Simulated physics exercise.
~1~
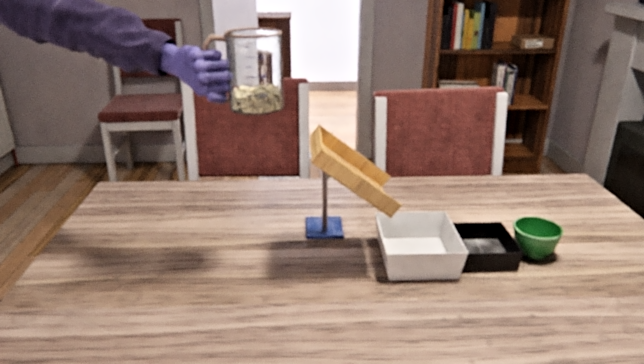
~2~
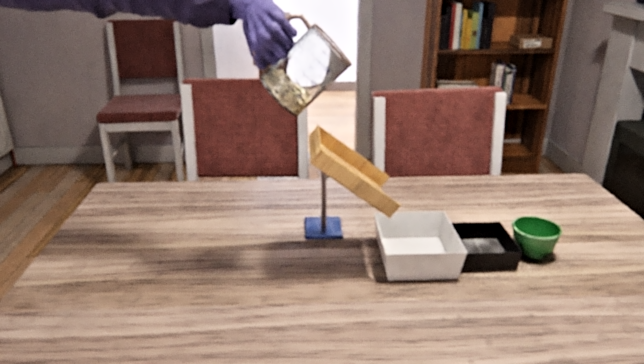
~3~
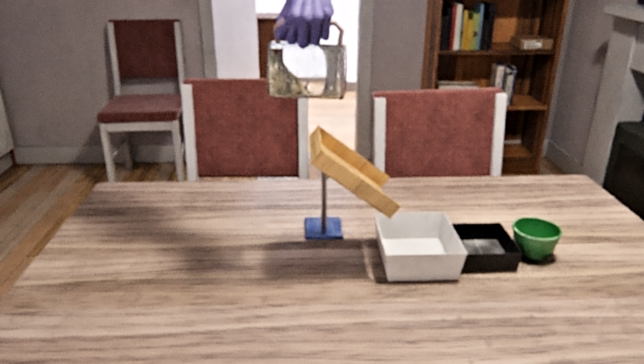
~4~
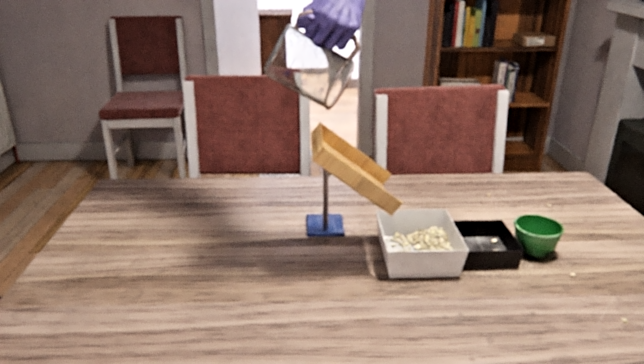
Purple-gloved hand moving a clear jug right and tipping it over a wooden slope, white beans ending in a white tin.
